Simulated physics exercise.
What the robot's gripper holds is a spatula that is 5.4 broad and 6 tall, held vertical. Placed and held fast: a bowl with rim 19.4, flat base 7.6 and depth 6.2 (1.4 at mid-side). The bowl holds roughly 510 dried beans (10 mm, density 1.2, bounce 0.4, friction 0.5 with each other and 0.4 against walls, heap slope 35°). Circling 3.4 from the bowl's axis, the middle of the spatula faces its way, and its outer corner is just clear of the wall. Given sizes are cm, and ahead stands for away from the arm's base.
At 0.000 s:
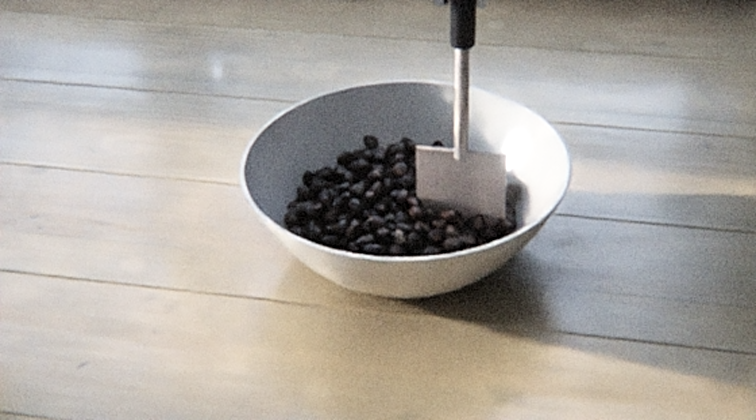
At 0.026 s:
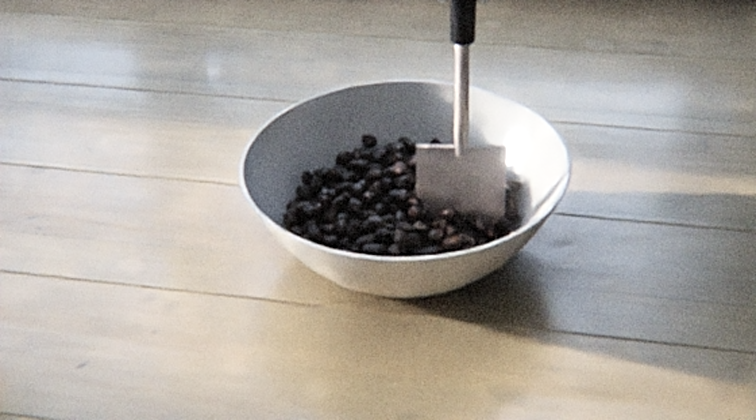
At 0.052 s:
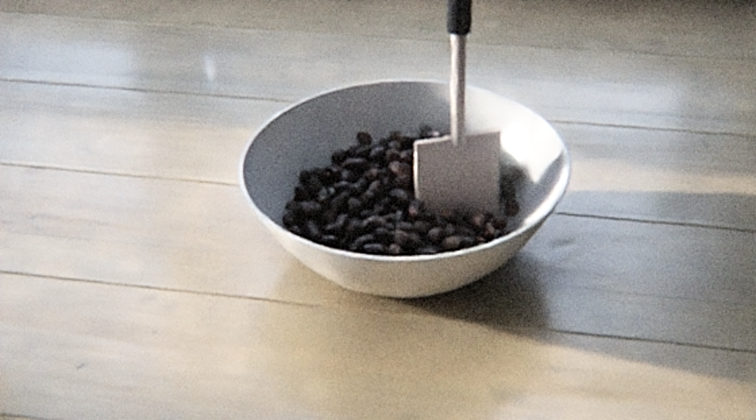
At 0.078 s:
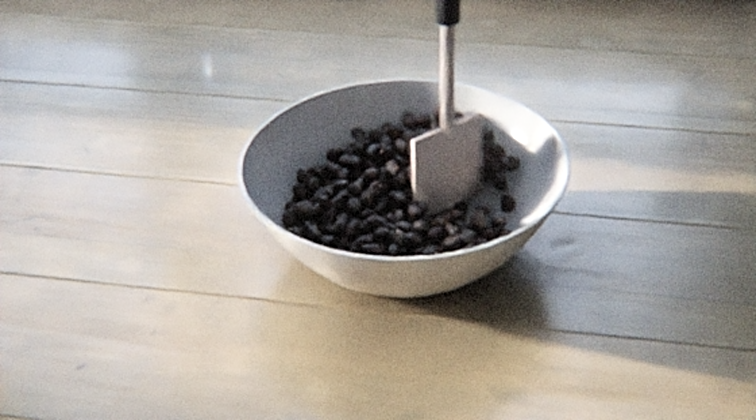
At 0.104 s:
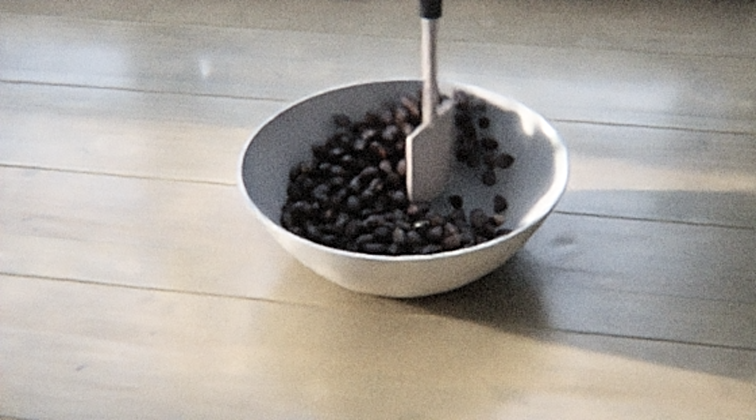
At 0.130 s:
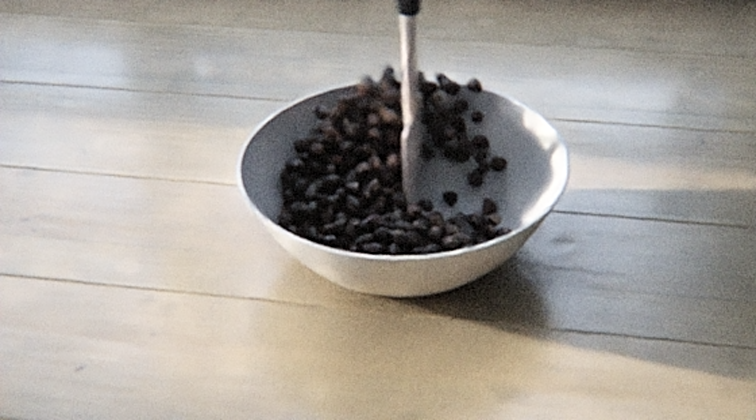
We see a white bowl of dark beans on a wooden floor as an upright spatula, its blade among them, sweeps toward the back and left while turning edge-on, pushing the beans into a higher heap toward the back.
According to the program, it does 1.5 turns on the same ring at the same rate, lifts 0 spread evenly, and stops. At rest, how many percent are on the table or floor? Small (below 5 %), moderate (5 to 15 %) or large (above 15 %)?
Large.
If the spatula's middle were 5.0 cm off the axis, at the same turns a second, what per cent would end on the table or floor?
Roughly 30 percent, I'd expect.
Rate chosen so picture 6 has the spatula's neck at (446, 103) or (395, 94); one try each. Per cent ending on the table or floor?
Close to 5 and 35 in a hundred.
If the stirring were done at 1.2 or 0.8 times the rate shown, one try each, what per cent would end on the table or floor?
40 % and 10 %.
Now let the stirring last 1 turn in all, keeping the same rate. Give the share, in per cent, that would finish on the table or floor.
I'd expect some 20 per cent.
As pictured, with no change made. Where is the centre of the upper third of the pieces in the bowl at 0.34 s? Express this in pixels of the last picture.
(393, 232), roughly.
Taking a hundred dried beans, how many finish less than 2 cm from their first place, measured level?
Result: Close to 0 per cent of the load.
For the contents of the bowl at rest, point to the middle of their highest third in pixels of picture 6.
Close to (311, 213).
After 0.34 s, 264° round, highest piece 9 above the table; 453 in the bowl, 33 on the table or floor, 22 in flight or on the tool.
After 0.55 s, 77° round, highest piece 8 above the table; 404 in the bowl, 99 on the table or floor, 5 in flight or on the tool.
After 0.85 s, 180° round, highest piece 7 above the table; 381 in the bowl, 127 on the table or floor.
After 1.55 s, 180° round, highest piece 7 above the table; 381 in the bowl, 127 on the table or floor.
At rest, 381 in the bowl, 127 on the table or floor. That is 25 % on the table or floor.
